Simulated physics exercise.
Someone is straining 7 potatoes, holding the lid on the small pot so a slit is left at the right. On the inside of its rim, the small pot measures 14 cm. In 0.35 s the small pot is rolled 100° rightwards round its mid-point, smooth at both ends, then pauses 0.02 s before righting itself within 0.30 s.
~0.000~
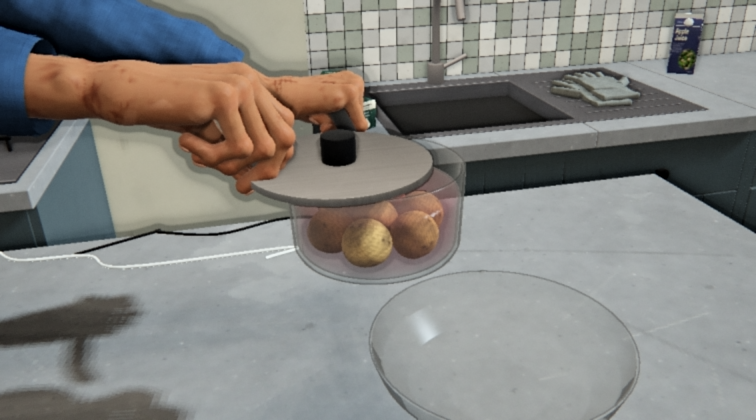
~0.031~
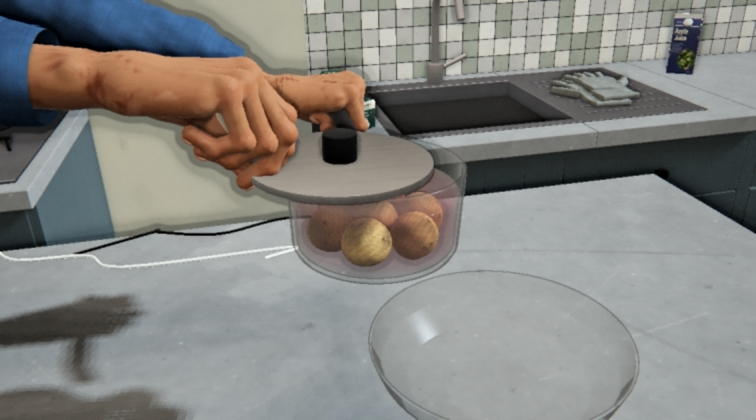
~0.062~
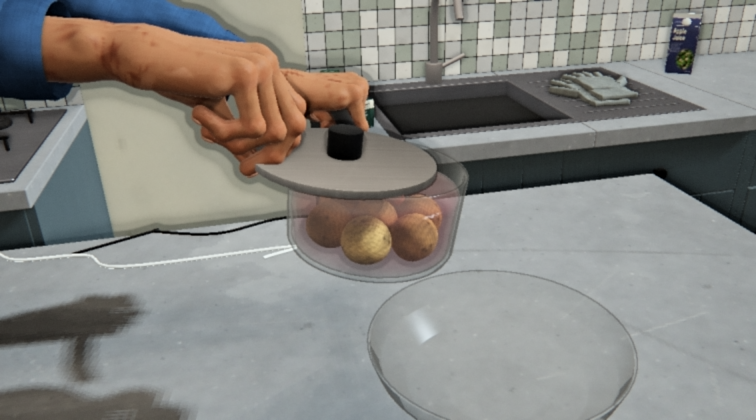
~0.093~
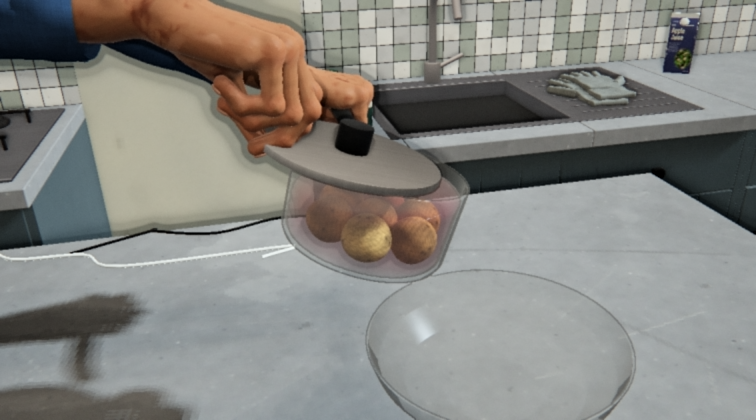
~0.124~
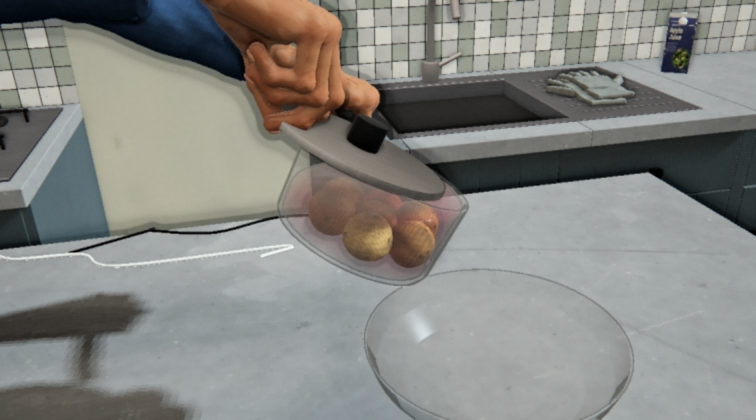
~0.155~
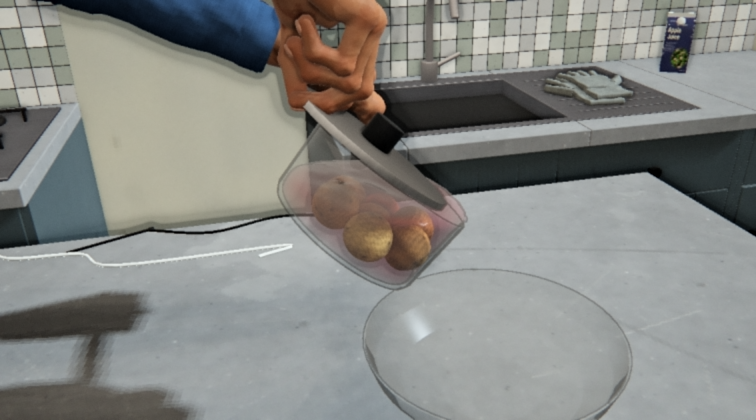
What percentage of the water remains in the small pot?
About 26 per cent.
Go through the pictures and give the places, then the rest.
The first frame shows tilt 0°; pouring edge (459, 158); surface from (292, 198) to (455, 179); the lid's edge is at (426, 154), 24 mm short of the rim.
The second frame shows tilt 2°; pouring edge (459, 160); surface from (292, 197) to (455, 180).
The third frame shows tilt 8°; pouring edge (461, 168); surface from (292, 194) to (456, 182).
The fourth frame shows tilt 16°; pouring edge (462, 180); surface from (291, 190) to (457, 184).
The fifth frame shows tilt 28°; pouring edge (460, 196); surface from (287, 189) to (458, 188).
The sixth frame shows tilt 41°; pouring edge (455, 215); surface from (285, 180) to (438, 194); 3 per cent is over the edge; the lid's edge is at (437, 193), 24 mm short of the rim.
Then, 0.28 s in, the tilt is 91° and 65 per cent of the water is still in the small pot.
Then, 0.38 s in, the tilt is 100° and 41 per cent of the water is still in the small pot.
Then, 0.47 s in, the tilt is 73° and 30 per cent of the water is still in the small pot.
Then, 0.58 s in, the tilt is 21° and 26 per cent of the water is still in the small pot.
Finally, 26 per cent of the water is still in the small pot.
